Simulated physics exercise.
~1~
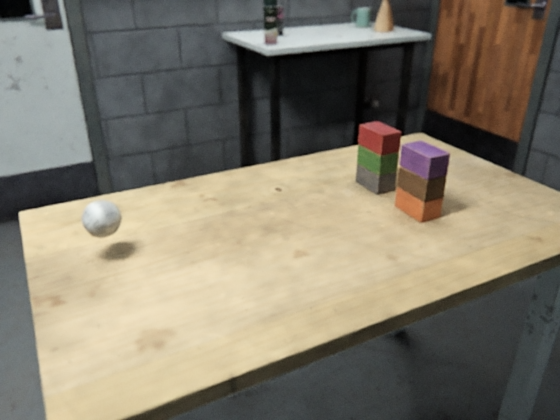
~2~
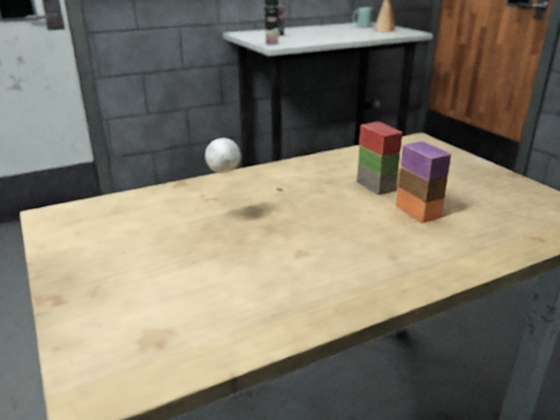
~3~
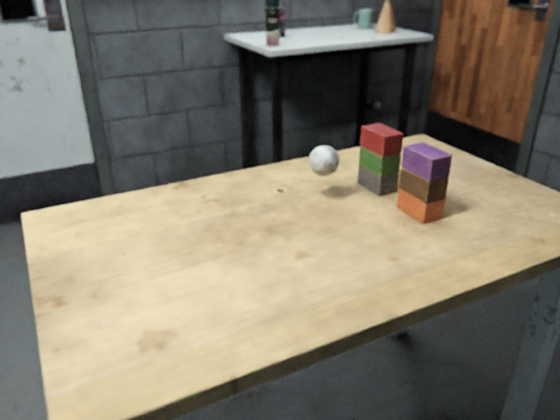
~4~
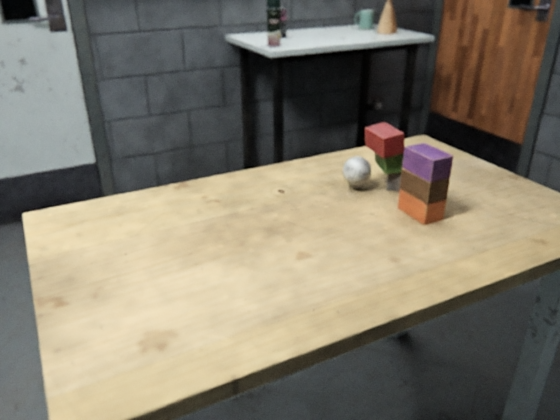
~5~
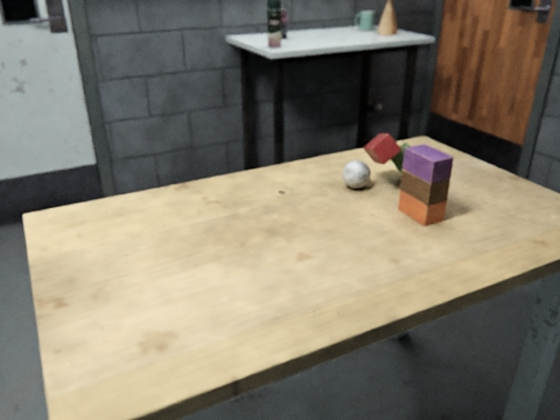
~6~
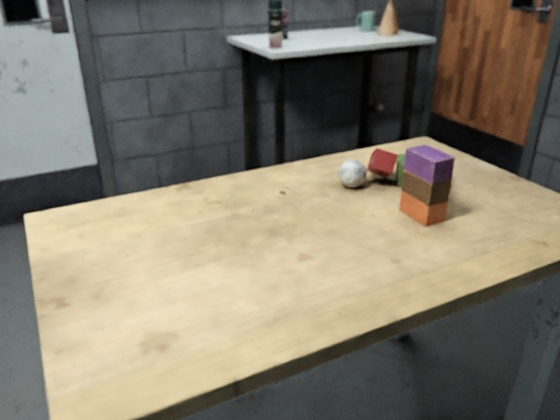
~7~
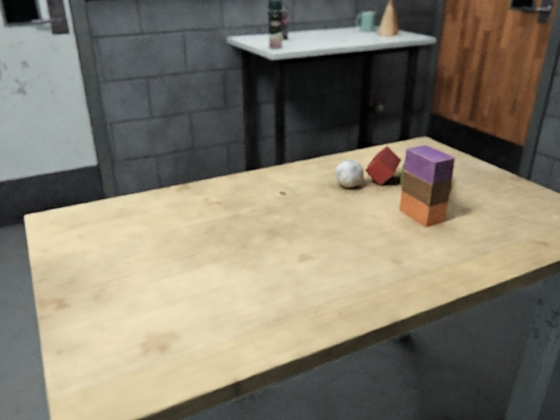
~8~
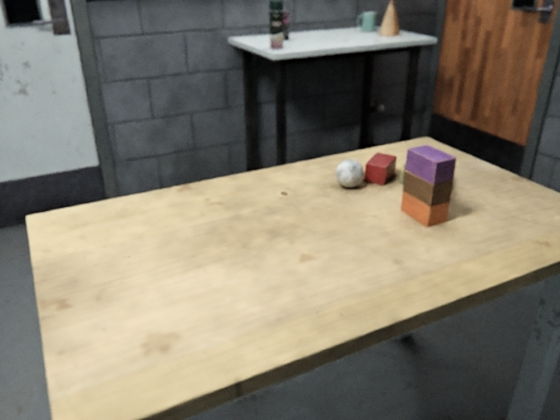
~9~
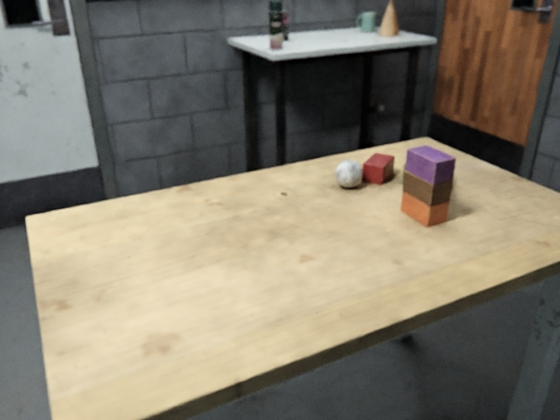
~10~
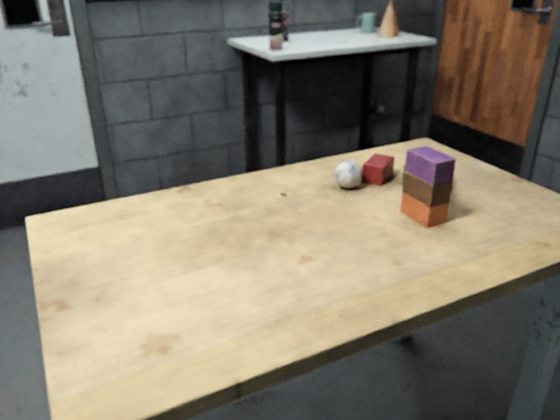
On a wooden table, a pale ball flying right and toppling the red, green and grey stack, leaving the neighbouring stack standing.
